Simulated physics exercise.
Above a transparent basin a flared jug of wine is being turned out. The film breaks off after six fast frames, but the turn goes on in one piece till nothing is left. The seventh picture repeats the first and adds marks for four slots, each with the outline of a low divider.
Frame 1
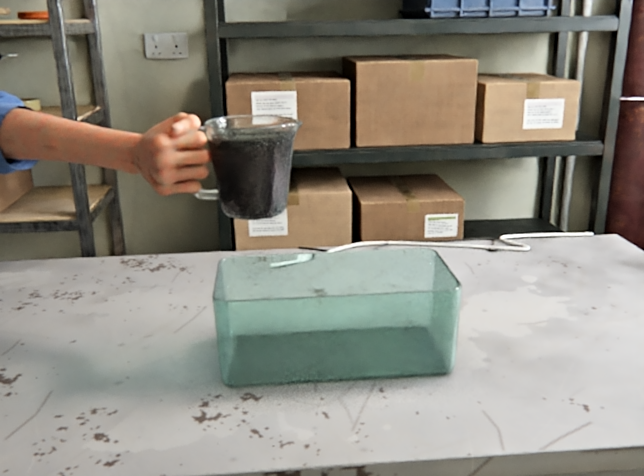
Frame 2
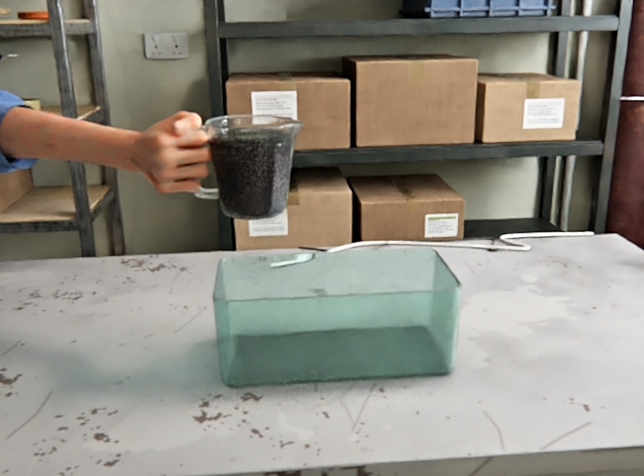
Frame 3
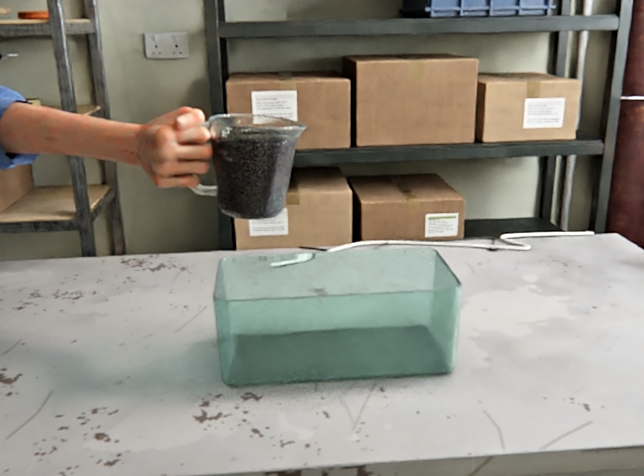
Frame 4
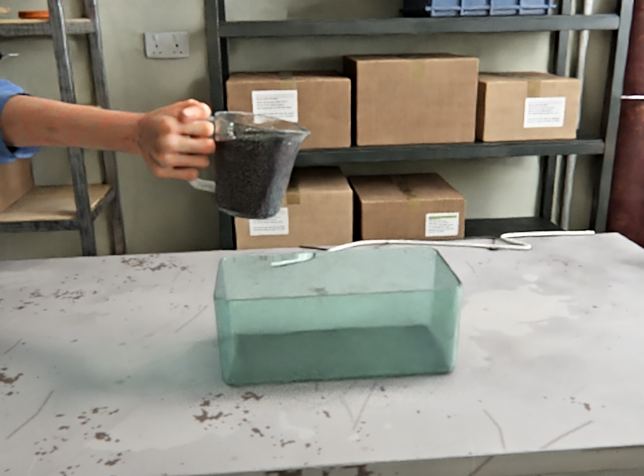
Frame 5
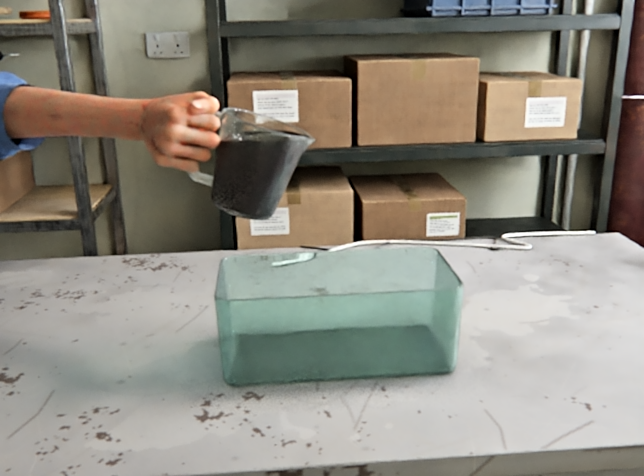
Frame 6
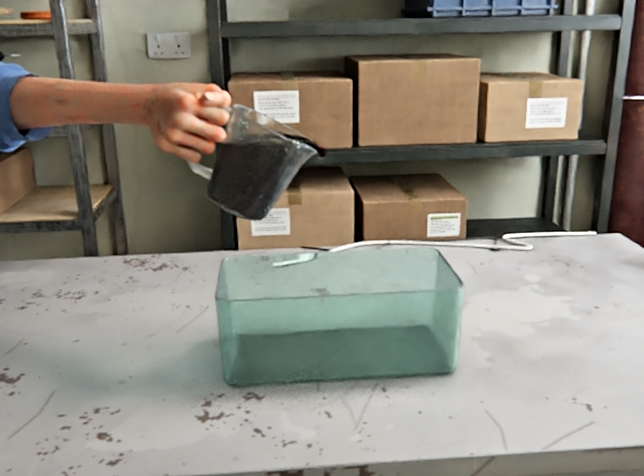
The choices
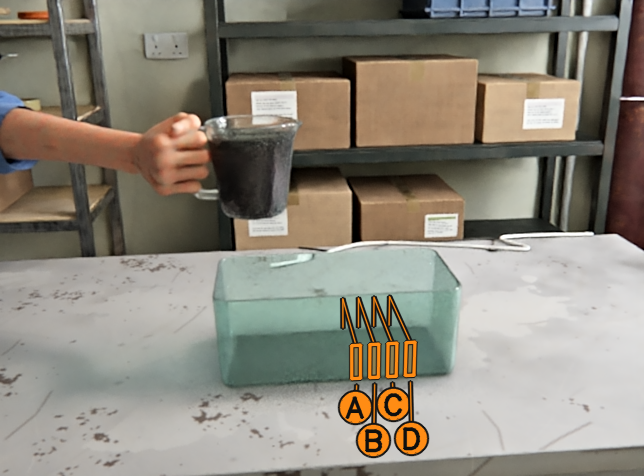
A hand reaching in from the left grips a clear, flared jug of dark liquid above a transparent, green-tinted rectangular basin on a worn whitish table. Seen from the front and slightly above, cardboard boxes sit on dark metal shelves against a pale wall, with a white cord behind the basin. The hand gradually tips the jug rightward until liquid reaches just over its lip, while the camera stays still.
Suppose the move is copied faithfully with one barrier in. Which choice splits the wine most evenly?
The answer is slot B.
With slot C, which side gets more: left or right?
The left one.
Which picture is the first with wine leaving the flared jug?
In picture 6.
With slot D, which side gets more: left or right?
The left one.
In orange, A at (356, 385); B at (374, 384); C at (392, 383); D at (410, 382).
Choosing A, about 15 % ends left of the wall and 84 % right of it.
Choosing B, about 45 % ends left of the wall and 54 % right of it.
Choosing C, about 85 % ends left of the wall and 13 % right of it.
Choosing D, about 94 % ends left of the wall and 4 % right of it.
